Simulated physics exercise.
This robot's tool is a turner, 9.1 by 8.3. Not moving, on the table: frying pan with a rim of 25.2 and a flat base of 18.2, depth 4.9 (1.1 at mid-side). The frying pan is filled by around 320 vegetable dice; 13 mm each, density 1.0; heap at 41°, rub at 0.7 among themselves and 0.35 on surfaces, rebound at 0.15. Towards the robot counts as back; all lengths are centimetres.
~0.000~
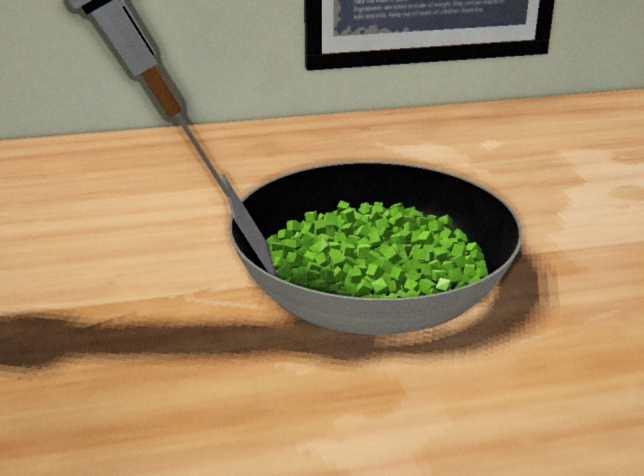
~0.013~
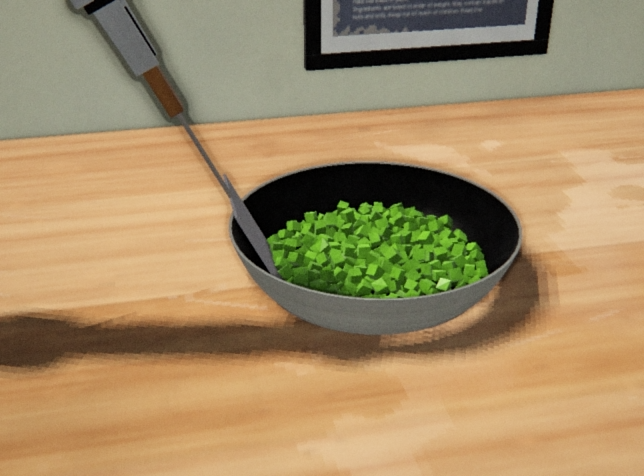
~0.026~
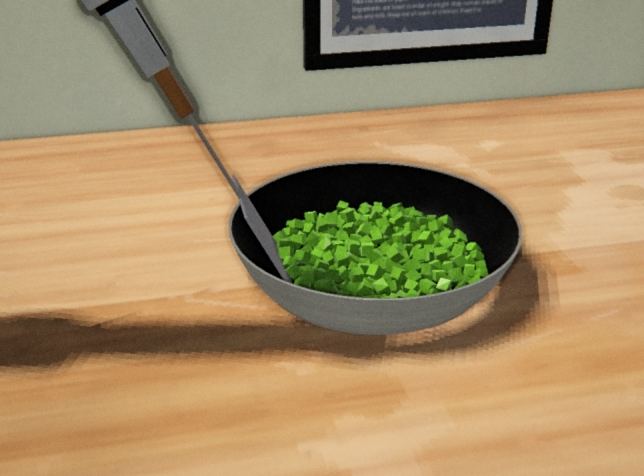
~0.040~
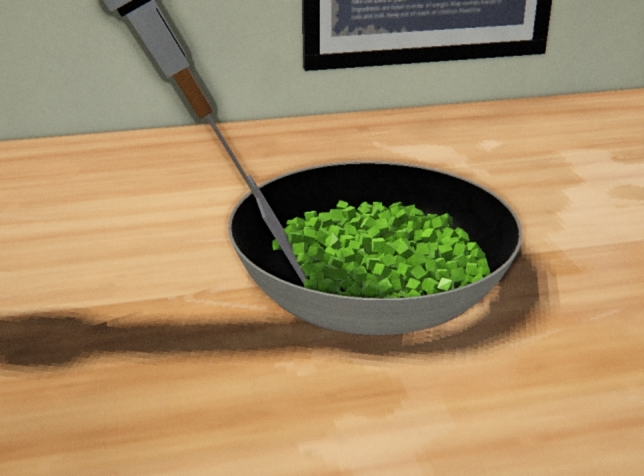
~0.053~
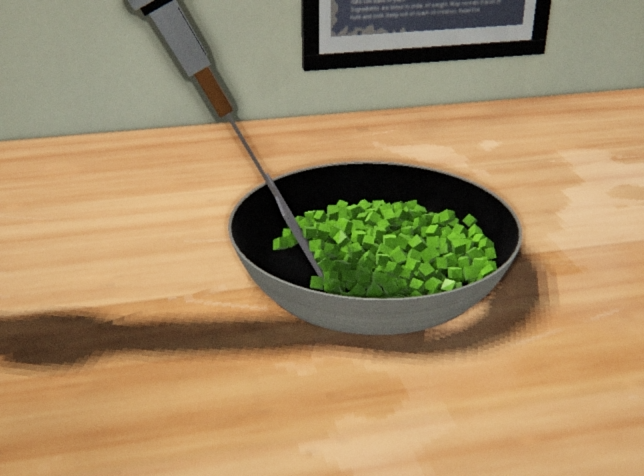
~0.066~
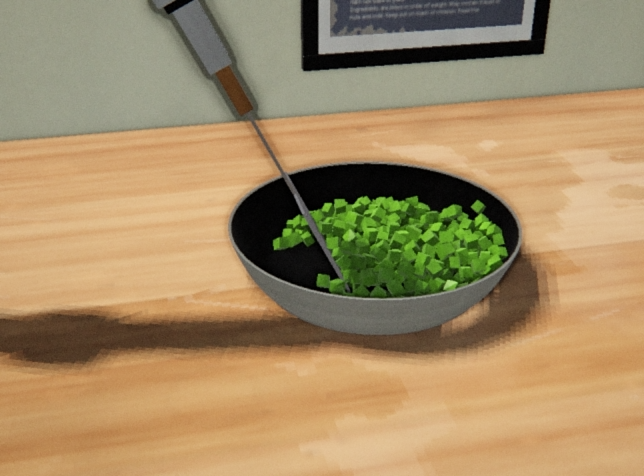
On a wooden table, a robot's turner dips into a dark frying pan of green vegetable dice, barely moving at first, then sweeps rightward through the pan, pushing the dice toward the right side and baring some of the left.
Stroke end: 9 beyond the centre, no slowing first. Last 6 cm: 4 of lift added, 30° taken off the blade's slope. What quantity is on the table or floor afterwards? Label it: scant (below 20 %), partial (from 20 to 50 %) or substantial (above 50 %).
Partial (from 20 to 50 %).
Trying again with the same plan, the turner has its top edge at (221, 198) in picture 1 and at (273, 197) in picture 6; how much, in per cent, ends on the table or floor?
Near 30 in a hundred.
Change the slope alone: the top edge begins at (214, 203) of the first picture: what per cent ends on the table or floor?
Roughly 30%.
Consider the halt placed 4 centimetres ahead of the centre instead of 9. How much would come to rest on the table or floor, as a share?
That would be something like 10 in a hundred.
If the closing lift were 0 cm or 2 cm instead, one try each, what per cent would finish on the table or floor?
Estimates, in order: 25 % then 40 %.
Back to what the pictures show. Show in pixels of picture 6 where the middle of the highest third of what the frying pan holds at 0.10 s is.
Near (426, 227).
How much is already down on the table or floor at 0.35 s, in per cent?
Some 20 per cent of the load.
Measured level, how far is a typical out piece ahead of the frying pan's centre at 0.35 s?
Roughly 20 cm.
By 0.10 s, sloping 64°, highest piece 7 above the table; 319 in the frying pan.
By 0.13 s, sloping 56°, highest piece 8 above the table; 315 in the frying pan, 4 on the blade or in flight.
By 0.35 s, sloping 34°, highest piece 18 above the table; 211 in the frying pan, 57 on the table or floor, 51 on the blade or in flight.
By 1.40 s, sloping 34°, highest piece 5 above the table; 211 in the frying pan, 108 on the table or floor.
Final count, 211 in the frying pan, 108 on the table or floor. That is 34 % on the table or floor.
